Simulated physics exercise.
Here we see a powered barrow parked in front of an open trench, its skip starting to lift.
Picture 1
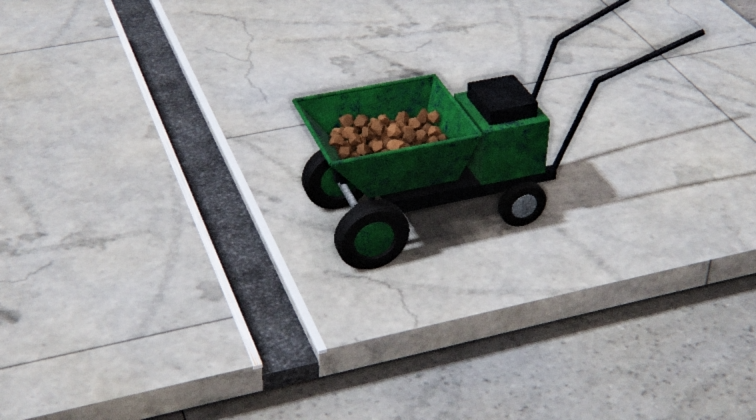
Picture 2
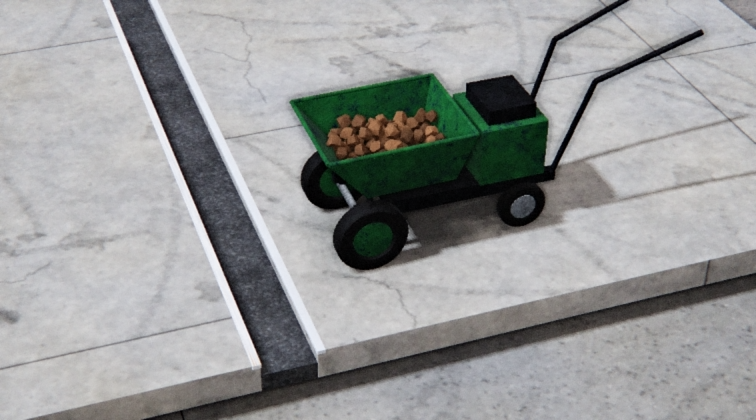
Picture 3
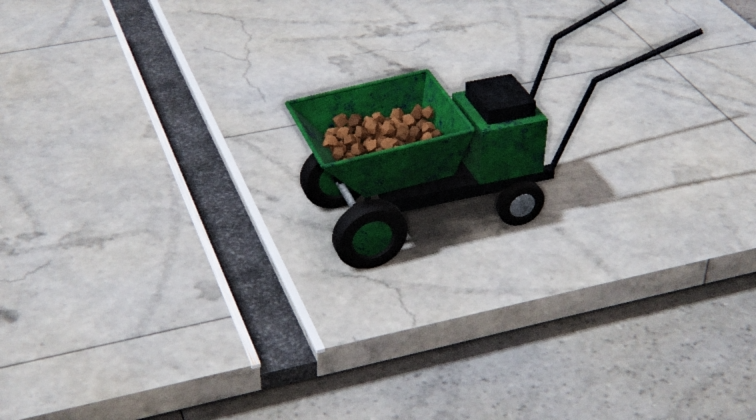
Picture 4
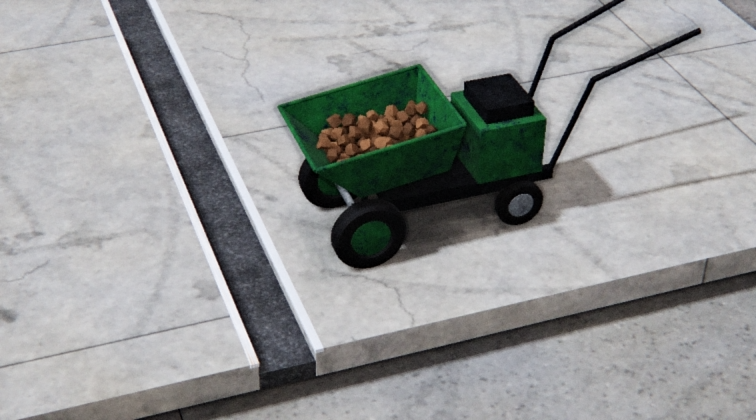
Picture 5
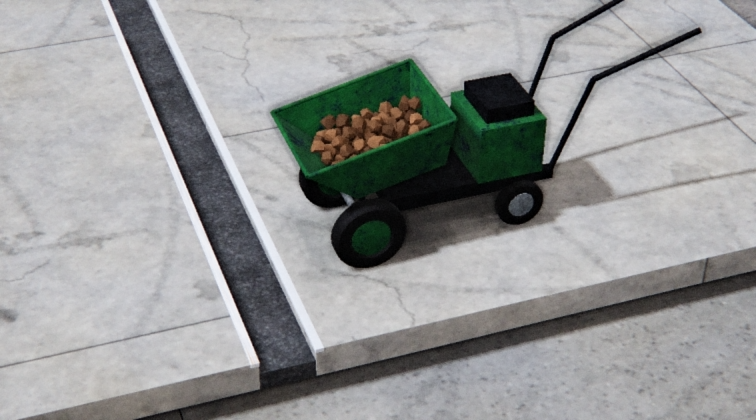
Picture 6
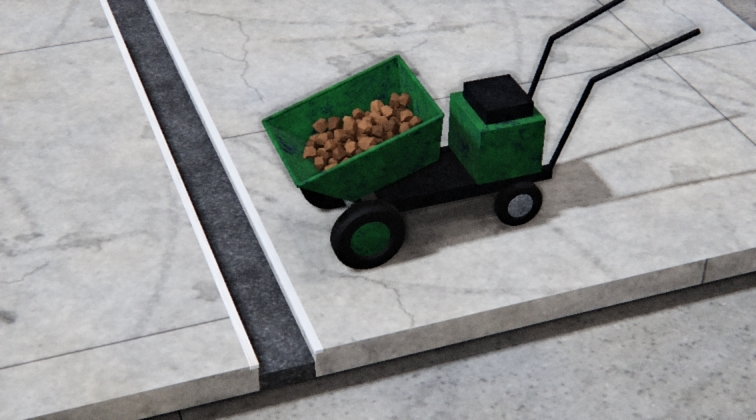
A green powered barrow's skip, loaded with brown clods, tilts toward a narrow dark trench.
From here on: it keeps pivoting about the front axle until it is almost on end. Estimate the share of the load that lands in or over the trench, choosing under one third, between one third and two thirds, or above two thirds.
Seems like the amount in the trench is in the middle range, from a third up to two thirds.
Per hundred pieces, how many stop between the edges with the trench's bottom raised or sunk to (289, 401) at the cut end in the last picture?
90 %.
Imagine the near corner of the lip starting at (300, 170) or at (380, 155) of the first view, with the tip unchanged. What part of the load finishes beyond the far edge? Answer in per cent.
About 60 percent at the first place and about 0 percent at the second.
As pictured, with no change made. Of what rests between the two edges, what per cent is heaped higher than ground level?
40 per cent or so.
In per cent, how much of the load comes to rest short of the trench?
I'd estimate about 0 per cent of the load.
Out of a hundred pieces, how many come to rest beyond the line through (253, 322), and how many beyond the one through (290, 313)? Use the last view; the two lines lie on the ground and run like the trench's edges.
About 30 percent, then about 60 percent.
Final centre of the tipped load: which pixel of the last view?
At about (223, 255).
Soon, skip tipped steeply; all in the skip.
A while on, skip tipped right over; most in the skip; a small part in or heaped over the trench; a stray few beyond it.
Towards the end, skip tipped right over; about a third in the skip; about a third in or heaped over the trench; about a quarter beyond it.
Finally, skip tipped right over; about a third in the skip; about a third in or heaped over the trench; about a quarter beyond it.
